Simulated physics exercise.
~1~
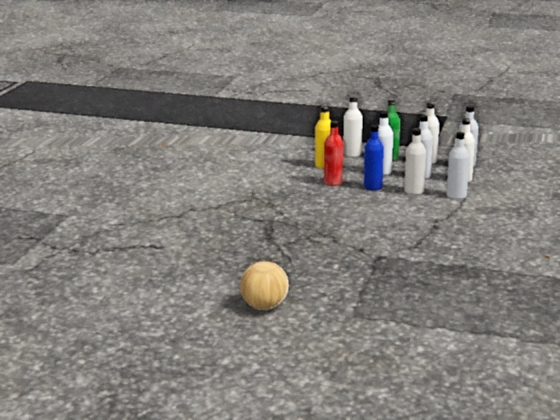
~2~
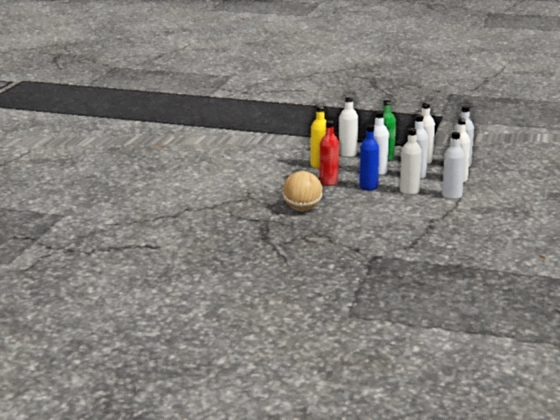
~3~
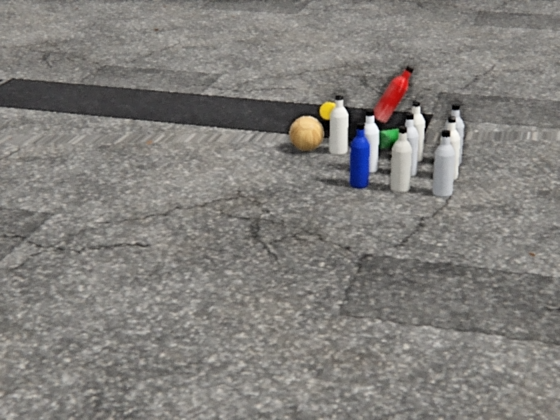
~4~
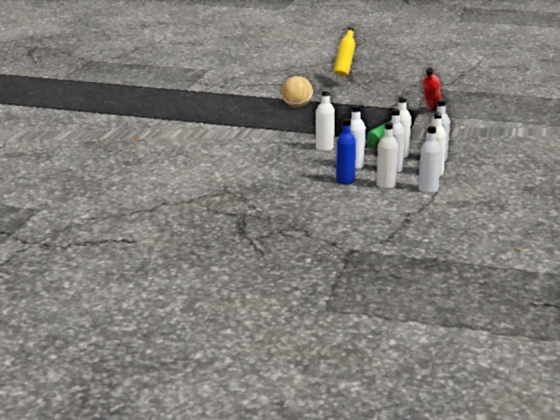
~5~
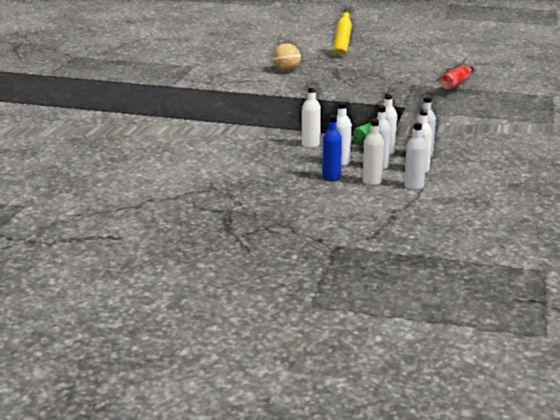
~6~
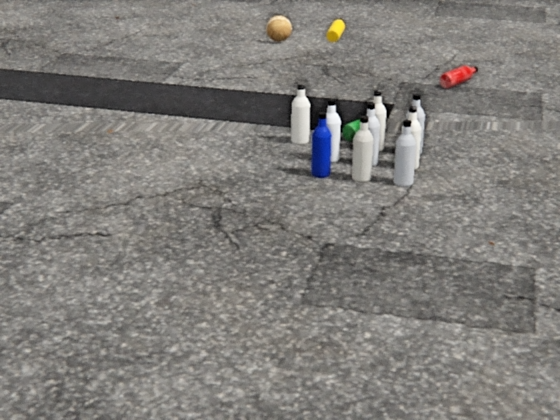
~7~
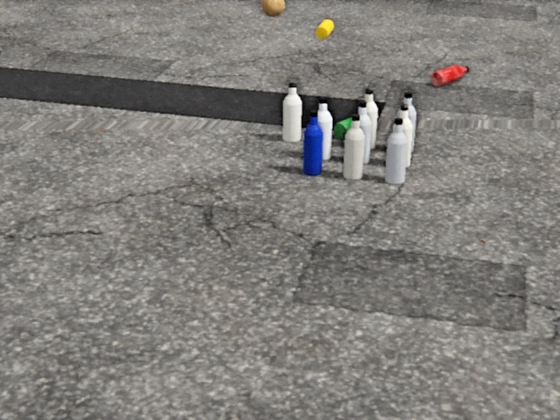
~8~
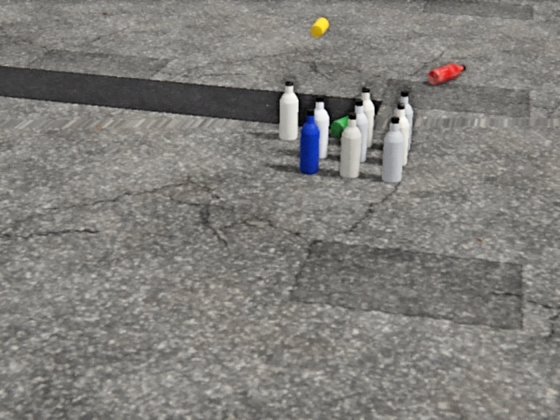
In this clip, a wooden ball rolls across grey pavement into a group of capped bottles, knocking over the red, yellow and green ones before rolling away out of view at the top, while the blue bottle and the white ones stay standing.
